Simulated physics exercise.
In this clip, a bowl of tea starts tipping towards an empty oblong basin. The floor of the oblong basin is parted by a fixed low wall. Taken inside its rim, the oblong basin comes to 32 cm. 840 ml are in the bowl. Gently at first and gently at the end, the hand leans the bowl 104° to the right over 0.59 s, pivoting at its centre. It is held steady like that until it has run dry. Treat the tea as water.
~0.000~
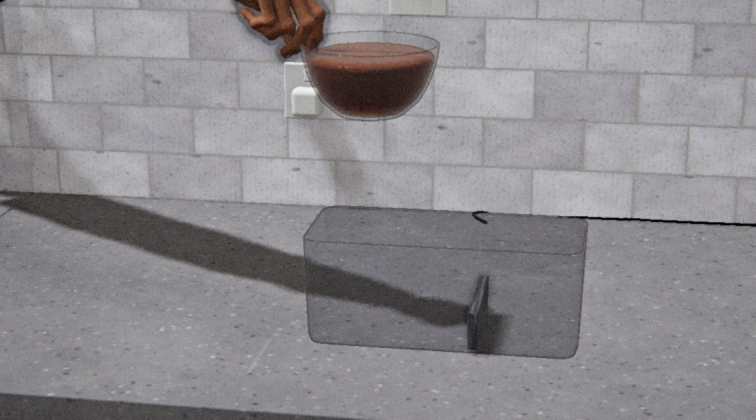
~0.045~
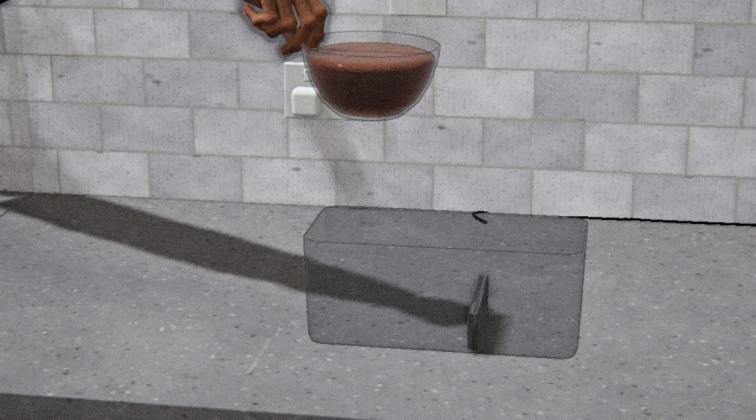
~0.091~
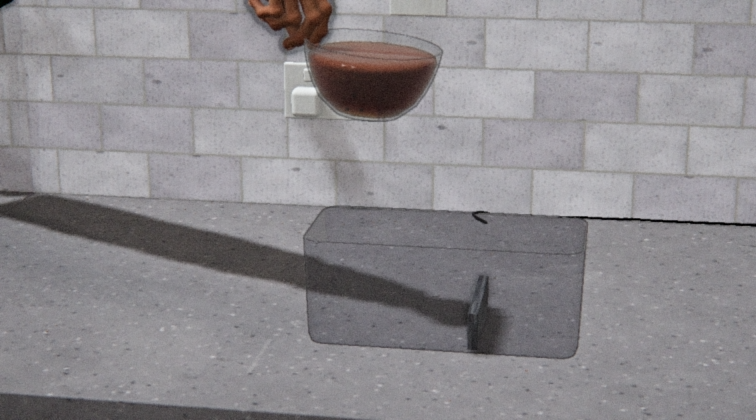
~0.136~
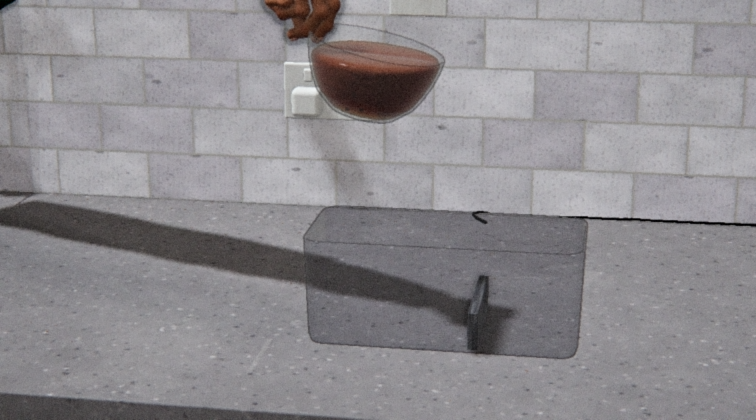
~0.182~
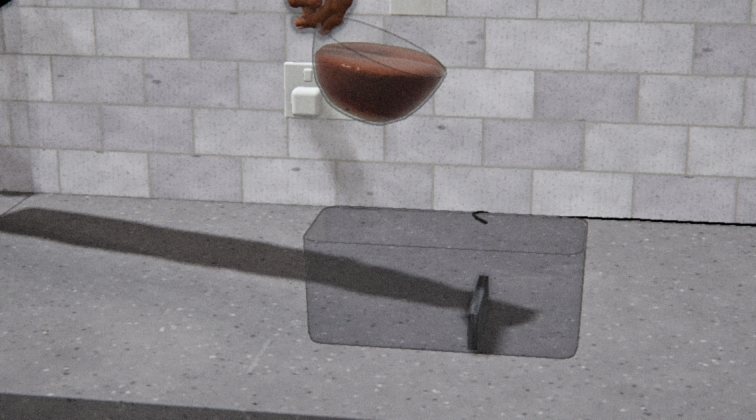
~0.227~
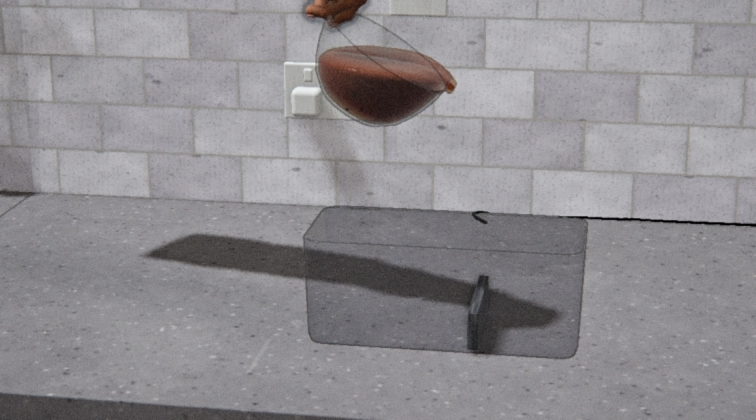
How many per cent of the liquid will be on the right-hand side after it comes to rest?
Some 46 per cent will be on the right-hand side.
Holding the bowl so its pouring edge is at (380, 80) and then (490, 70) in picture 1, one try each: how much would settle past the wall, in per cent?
Some 15 and 70 per cent, in that order.
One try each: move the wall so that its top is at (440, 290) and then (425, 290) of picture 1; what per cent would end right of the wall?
First try about 80 %, second try about 85 %.
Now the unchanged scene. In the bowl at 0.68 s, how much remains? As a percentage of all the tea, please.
Near 0 percent, more or less.
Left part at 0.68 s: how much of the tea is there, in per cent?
Left share: Approx. 30 %.
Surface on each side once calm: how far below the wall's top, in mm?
Left 28 mm, right 18 mm.
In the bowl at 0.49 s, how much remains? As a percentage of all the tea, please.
Some 16 % of it is still there.
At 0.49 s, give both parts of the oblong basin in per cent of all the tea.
Lab note: Left near 2, right near 30.
Then, 0.49 s in, the tilt is 96° and 16 per cent is still to pour, 2 is left of the wall and 29 right of it.
Then, 0.68 s in, the tilt is 104° and 0 per cent is still to pour, 30 is left of the wall and 52 right of it.
Then, 0.87 s in, the tilt is 104° and 0 per cent is still to pour, 44 is left of the wall and 50 right of it.
Then, 1.09 s in, the tilt is 104° and 0 per cent is still to pour, 48 is left of the wall and 46 right of it.
Finally, 49 per cent lies left of the wall, 46 right of it and 5 outside.
